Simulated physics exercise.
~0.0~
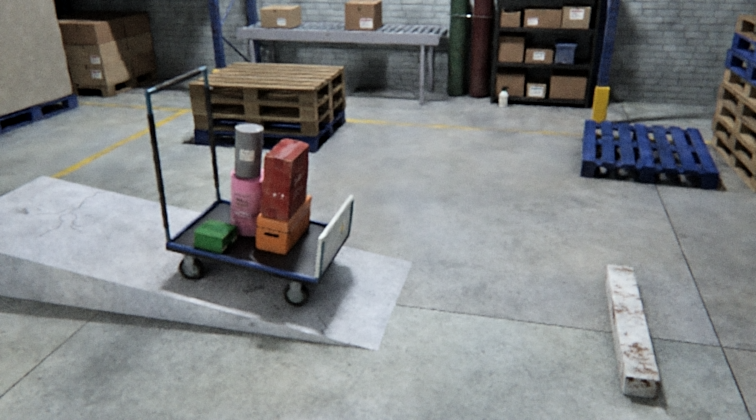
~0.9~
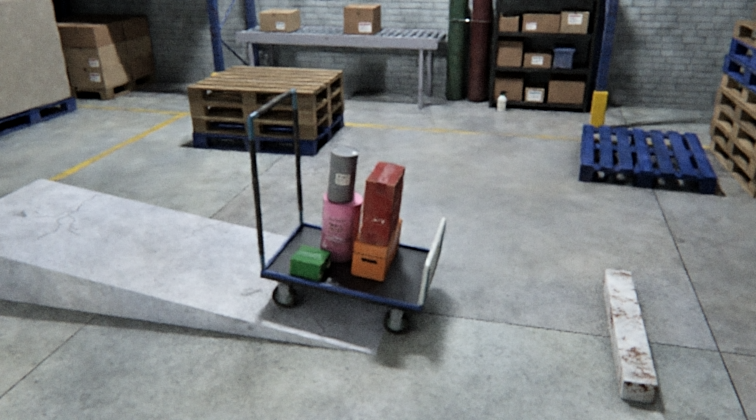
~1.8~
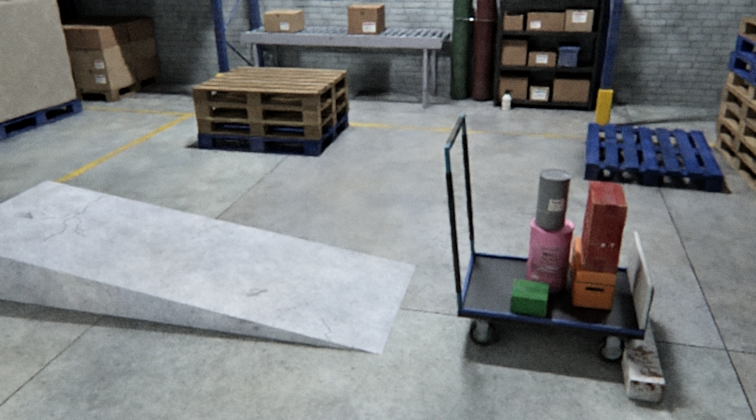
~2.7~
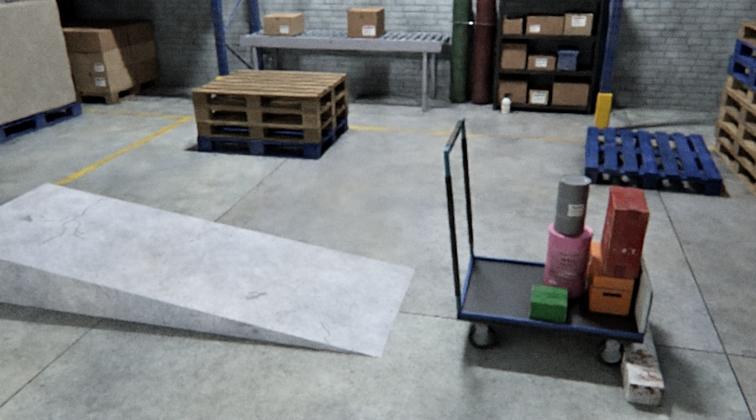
In a warehouse with pallets, shelving and a roller conveyor at the back, a slightly swaying camera looks down at a pale ramp on the left and a low, scuffed white kerb on the right. A blue trolley stands on the ramp, carrying a green parcel, an orange toolbox with a red box on top, and a pink pail with a grey canister on top. The trolley rolls down to the right, onto the level floor, and reaches the kerb. There it stays while the load slides a little further towards the front board. Everything ends aboard, both stacks still upright.
